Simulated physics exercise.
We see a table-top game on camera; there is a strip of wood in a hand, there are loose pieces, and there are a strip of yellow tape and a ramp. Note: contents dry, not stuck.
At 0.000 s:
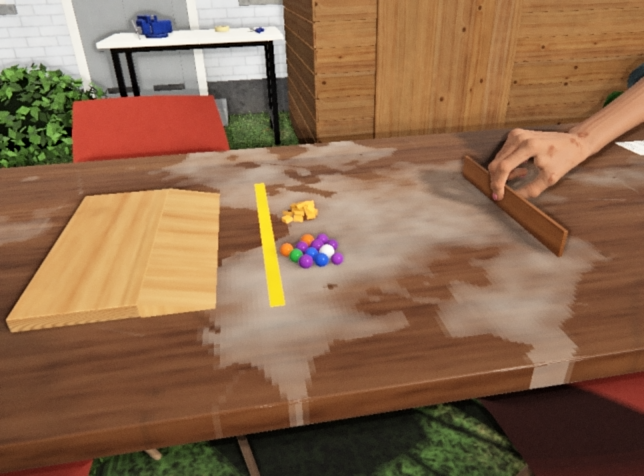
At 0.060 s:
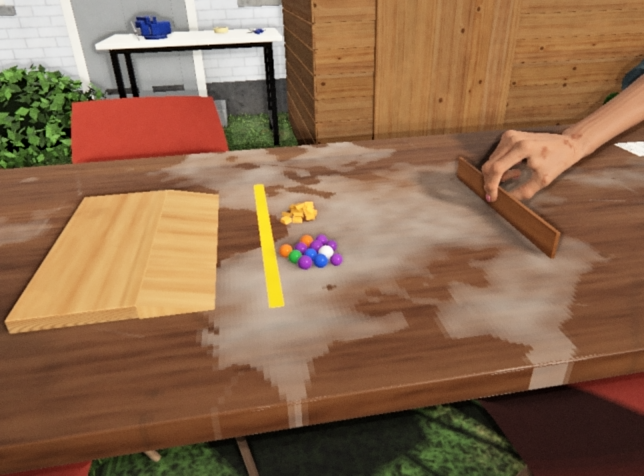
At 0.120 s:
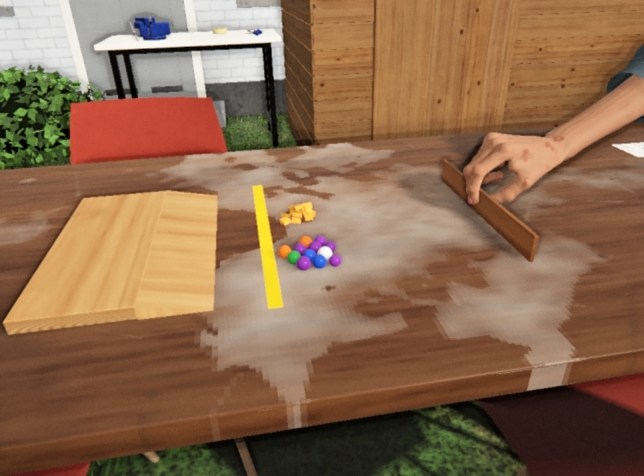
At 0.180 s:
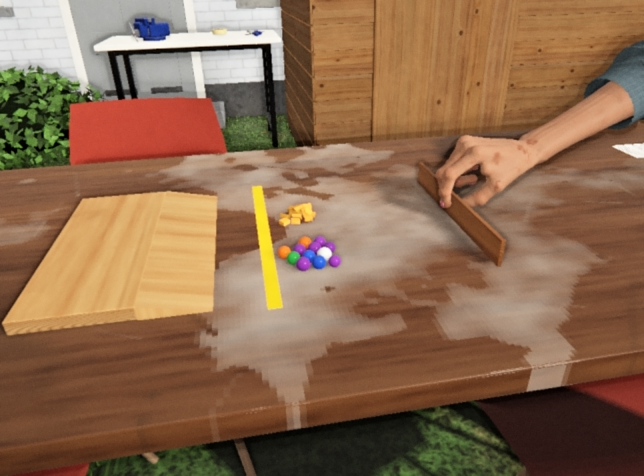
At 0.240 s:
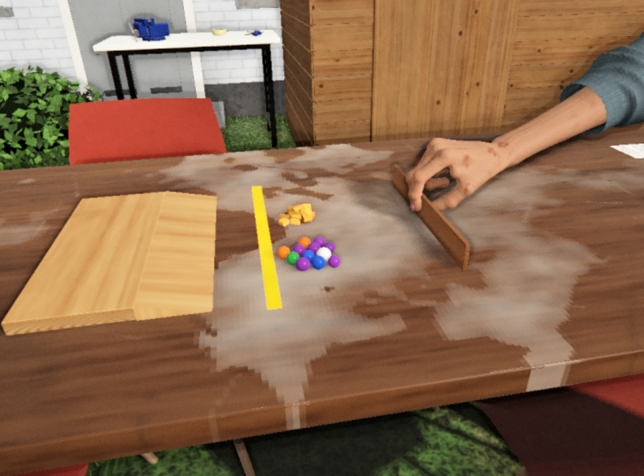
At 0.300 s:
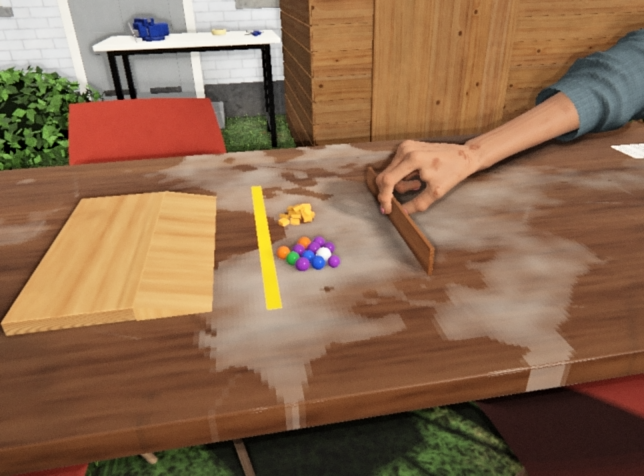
A hand slid an upright strip of wood leftward across a table, closing much of the gap to some colorful gumballs and small orange crackers, which stayed still beside a yellow tape line.
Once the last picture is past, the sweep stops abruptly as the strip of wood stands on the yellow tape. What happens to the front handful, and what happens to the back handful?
The front handful gets some pieces over the top; the back handful gets nothing over the top.
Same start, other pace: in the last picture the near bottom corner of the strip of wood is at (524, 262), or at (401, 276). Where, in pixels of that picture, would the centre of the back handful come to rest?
Try 1: (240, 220); try 2: (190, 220).
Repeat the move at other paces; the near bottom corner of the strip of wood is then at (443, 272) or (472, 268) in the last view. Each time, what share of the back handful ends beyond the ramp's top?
The first try gives 0 percent, the second 0 percent.
After 0.45 s, strip of wood still moving, near (317, 208); front handful the whole lot short of the ramp; back handful the whole lot short of the ramp.
After 0.61 s, strip of wood stopped at the yellow tape; front handful near a third on the ramp, near two thirds short of the ramp; back handful the whole lot short of the ramp.
After 0.89 s, strip of wood stopped at the yellow tape; front handful the whole lot past the top; back handful near half on the ramp, near half short of the ramp.
In the end (1.8 s), strip of wood stopped at the yellow tape; front handful the whole lot past the top; back handful none at all past the top, near half on the ramp, near half short of the ramp.
